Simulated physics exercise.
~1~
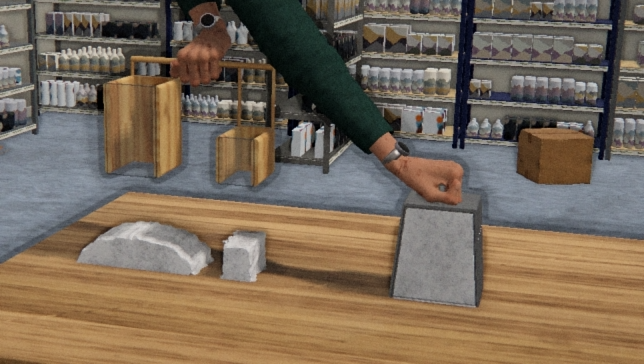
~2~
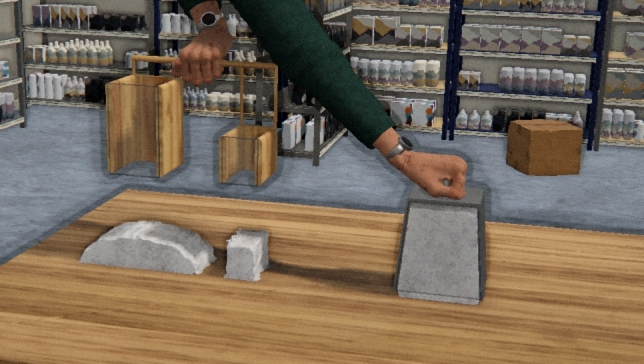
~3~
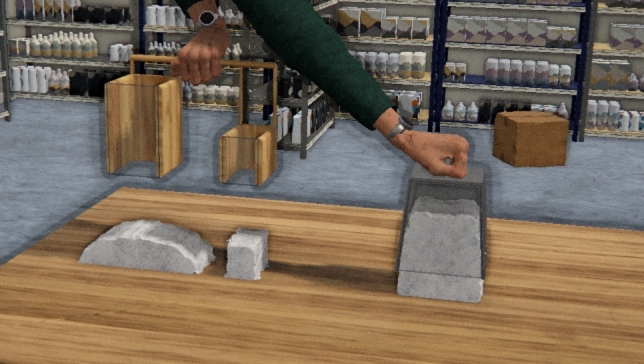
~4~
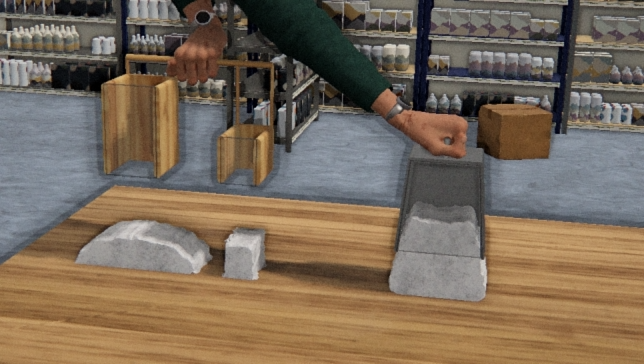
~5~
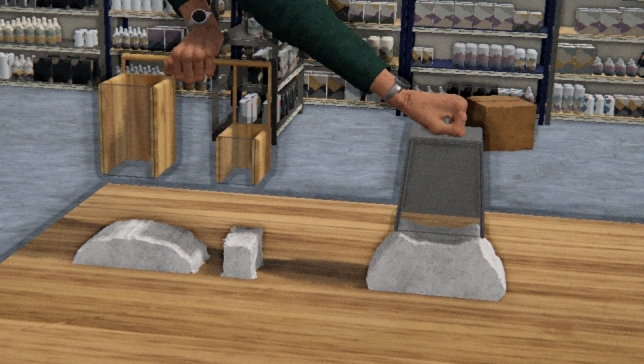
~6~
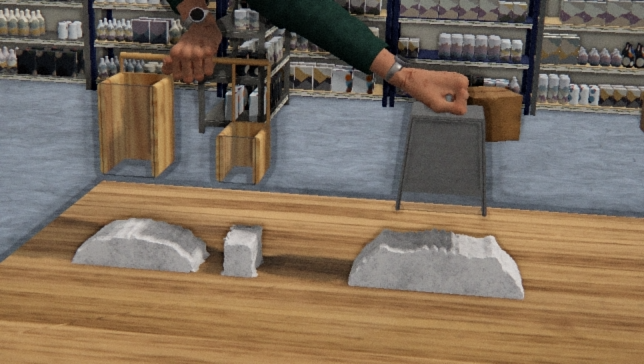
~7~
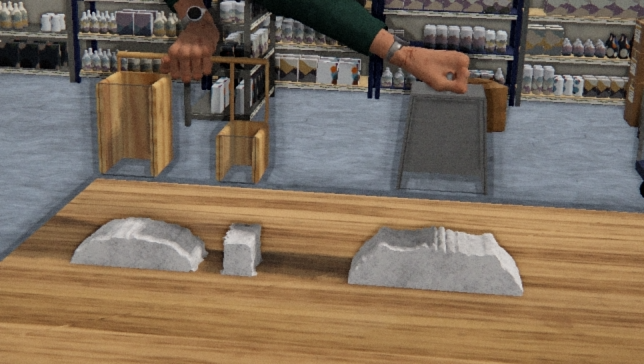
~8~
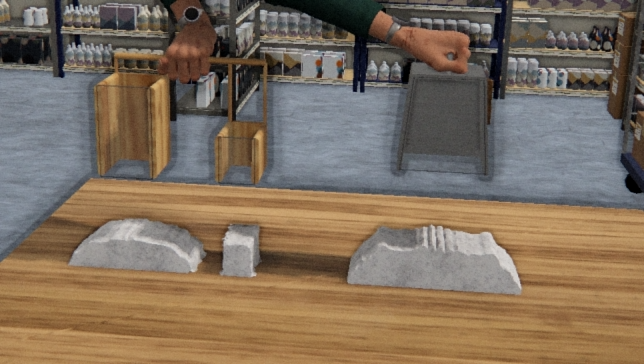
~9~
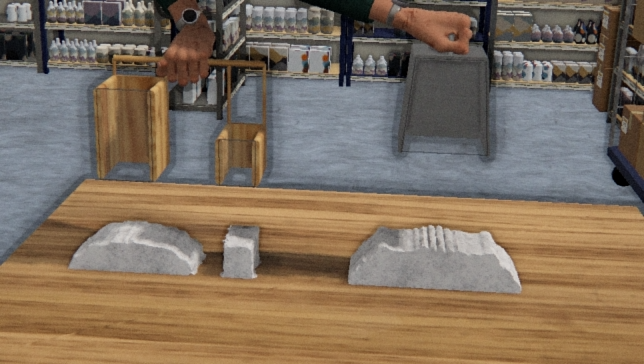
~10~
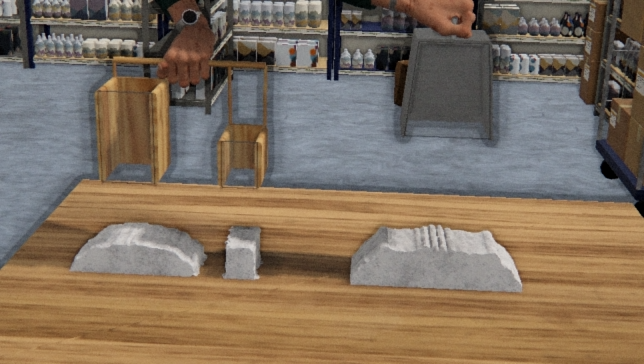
A hand at the end of a dark green sleeve grips a grey, tapering tin on a wooden table, seen from slightly above in a room lined with shelves of bottles. At left on the table sit a low whitish-grey mound and a small block, while another hand holds two wooden box shapes behind them. The hand draws the tin straight up, and the packed snow inside slumps and spreads at its base. The tin comes clear and keeps rising as the view drifts sideways. A low, wide mound with a ridged top remains standing at right.
